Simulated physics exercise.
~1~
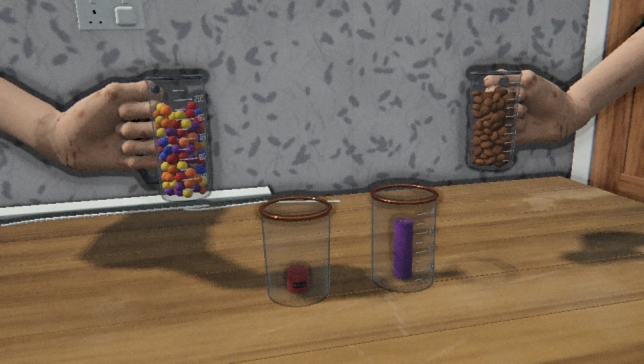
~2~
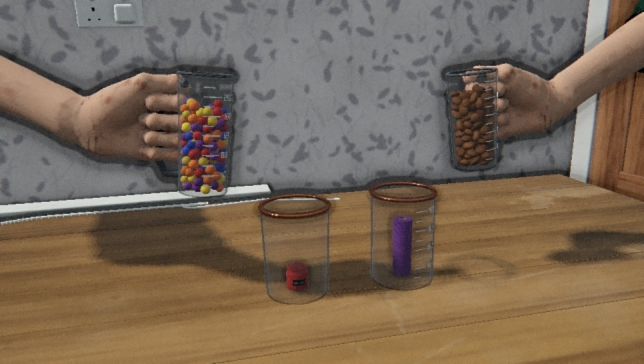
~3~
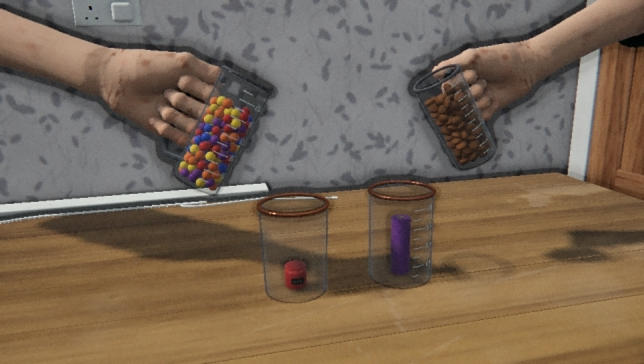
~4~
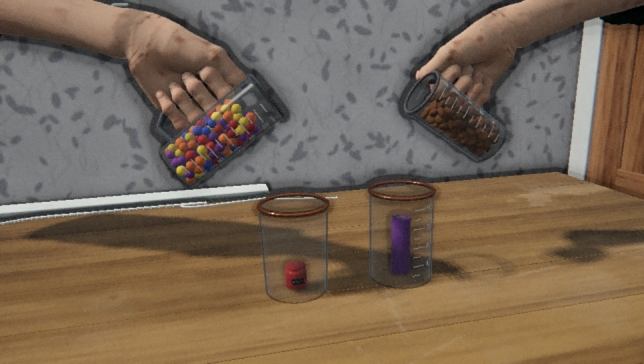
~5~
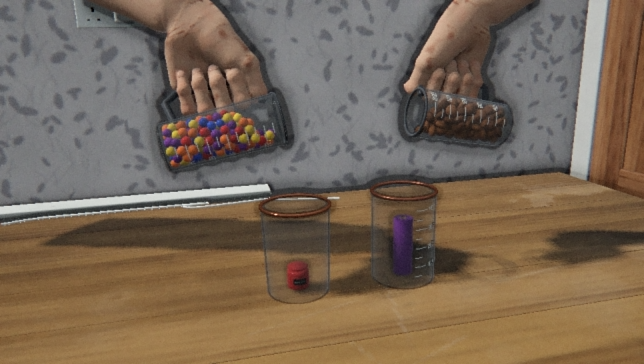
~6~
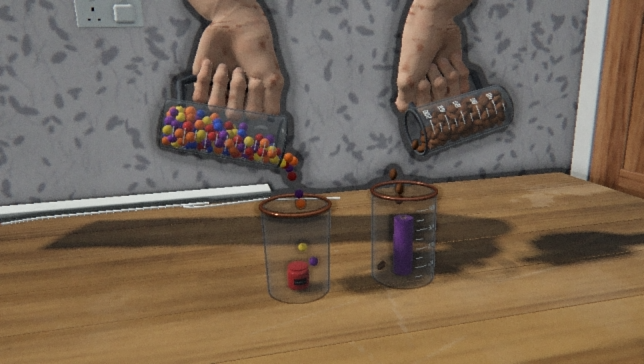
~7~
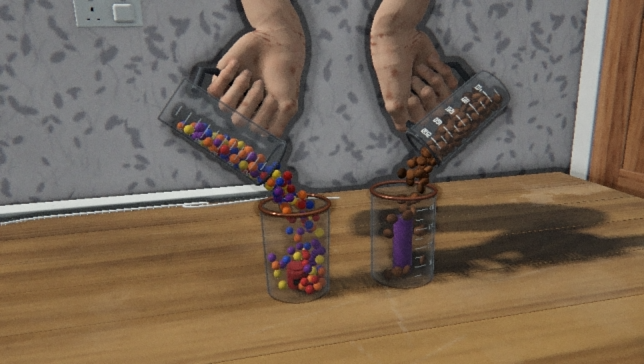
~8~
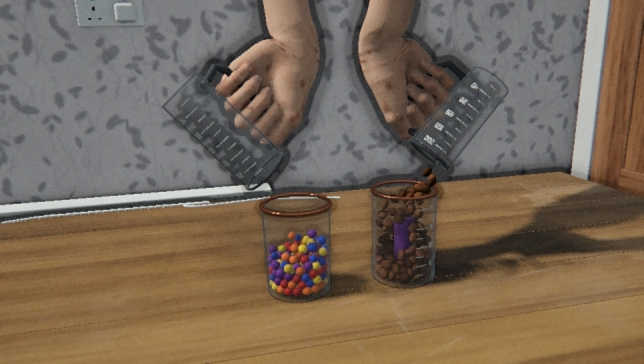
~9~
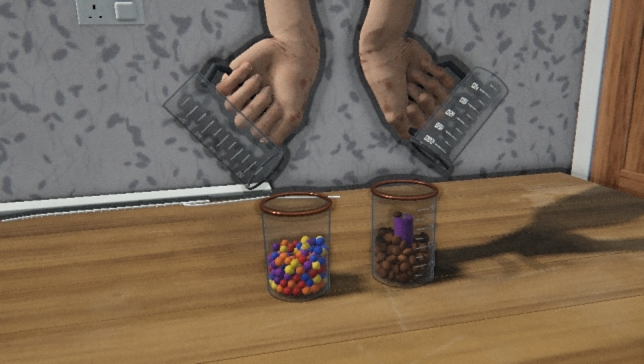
In the video, two hands tip a cup of colourful balls and a cup of brown nuts into two clear containers on a wooden table, burying the small red object on the left while the purple cylinder on the right still pokes above the nuts.
